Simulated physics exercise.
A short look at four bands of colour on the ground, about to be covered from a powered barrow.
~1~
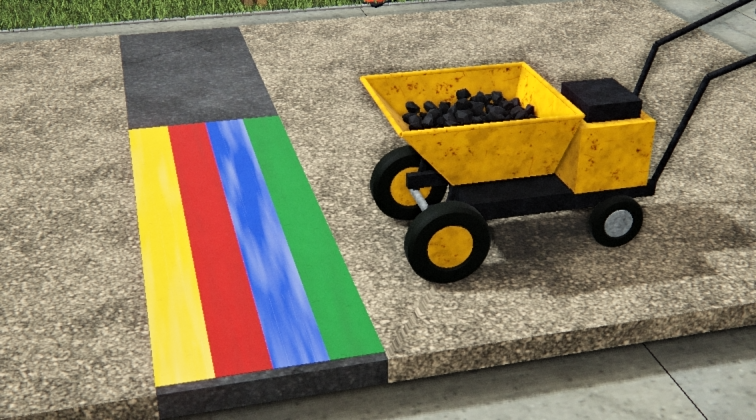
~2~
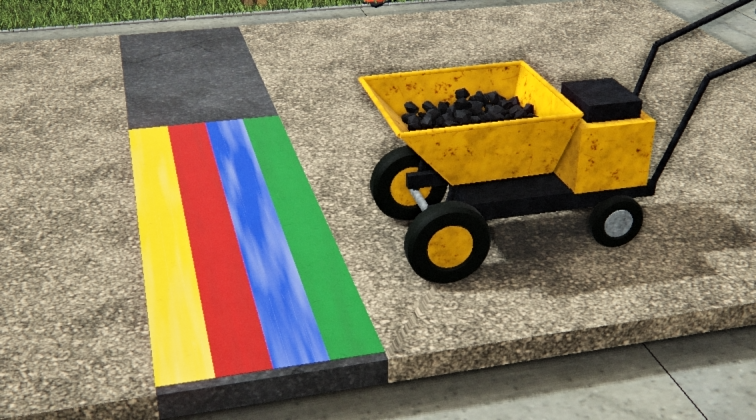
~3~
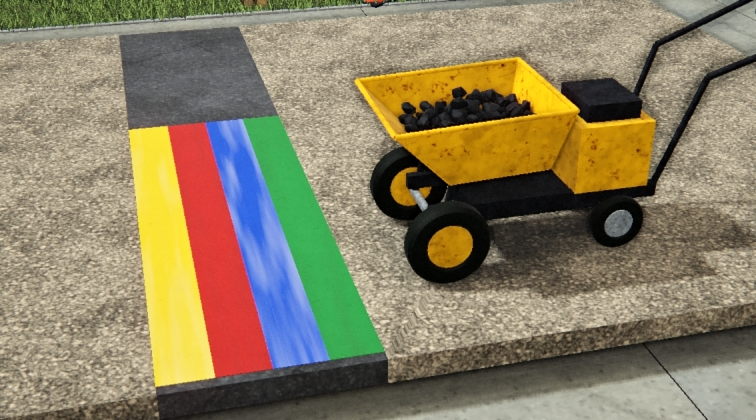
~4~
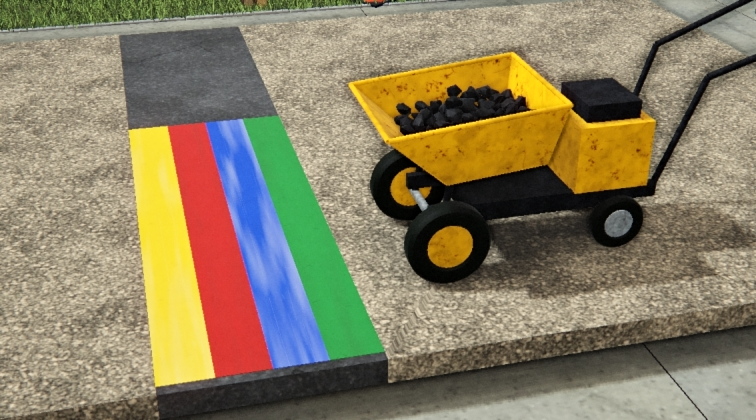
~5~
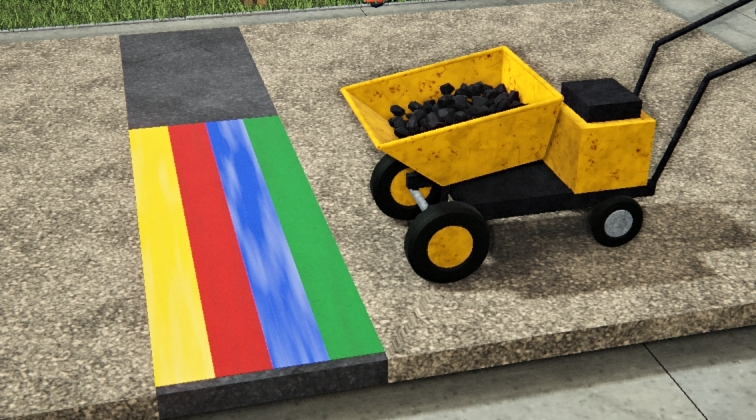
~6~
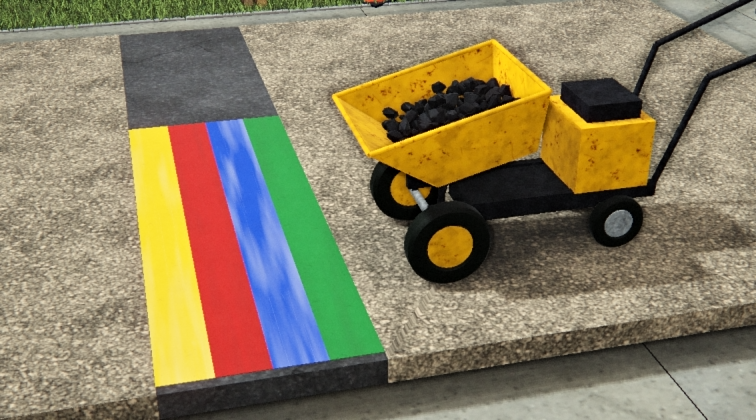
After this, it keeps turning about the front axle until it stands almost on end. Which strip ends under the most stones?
The heap favours the blue strip.
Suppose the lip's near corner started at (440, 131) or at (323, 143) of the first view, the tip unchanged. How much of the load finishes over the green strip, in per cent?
The first gives 40 %, the second 0 %.
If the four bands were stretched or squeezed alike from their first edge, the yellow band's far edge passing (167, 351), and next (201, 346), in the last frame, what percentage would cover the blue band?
The first gives 50 %, the second 40 %.
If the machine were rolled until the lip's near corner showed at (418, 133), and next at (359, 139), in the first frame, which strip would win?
The first try: That blue strip. The second: Red.
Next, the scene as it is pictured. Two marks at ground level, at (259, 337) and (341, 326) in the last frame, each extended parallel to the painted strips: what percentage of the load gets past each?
The first gives 40 %, the second 100 %.
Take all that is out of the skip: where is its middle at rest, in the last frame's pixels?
Close to (257, 265).
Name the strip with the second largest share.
It is red.
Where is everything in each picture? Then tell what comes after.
The first picture shows lip of the skip near (402, 135), level; top of the load near (478, 122), lumps of coal; green strip near (344, 321); blue strip near (290, 328); red strip near (236, 336); yellow strip near (180, 344).
The second picture shows lip of the skip near (400, 136), level; top of the load near (477, 122).
The third picture shows lip of the skip near (396, 138), tipped barely; top of the load near (489, 117).
The fourth picture shows lip of the skip near (389, 142), tipped a little; top of the load near (491, 116).
The fifth picture shows lip of the skip near (380, 148), tipped a little; top of the load near (492, 112).
The sixth picture shows lip of the skip near (370, 155), tipped clearly; top of the load near (483, 108); green strip near (344, 321); blue strip near (290, 328); red strip near (236, 336); yellow strip near (180, 344).
Shortly afterwards, skip tipped steeply; the whole lot in the skip.
Next, skip tipped steeply; the bulk in the skip; only a few over the green strip; a little over the blue strip; only a few over the red strip.
Some moments later, skip tipped right over; a little in the skip; only a few over the green strip; near half over the blue strip; near a quarter over the red strip; a little over the yellow strip; only a few off the paint.
In the end, skip tipped right over; only a few in the skip; a little over the green strip; near half over the blue strip; near a quarter over the red strip; a little over the yellow strip; only a few off the paint.
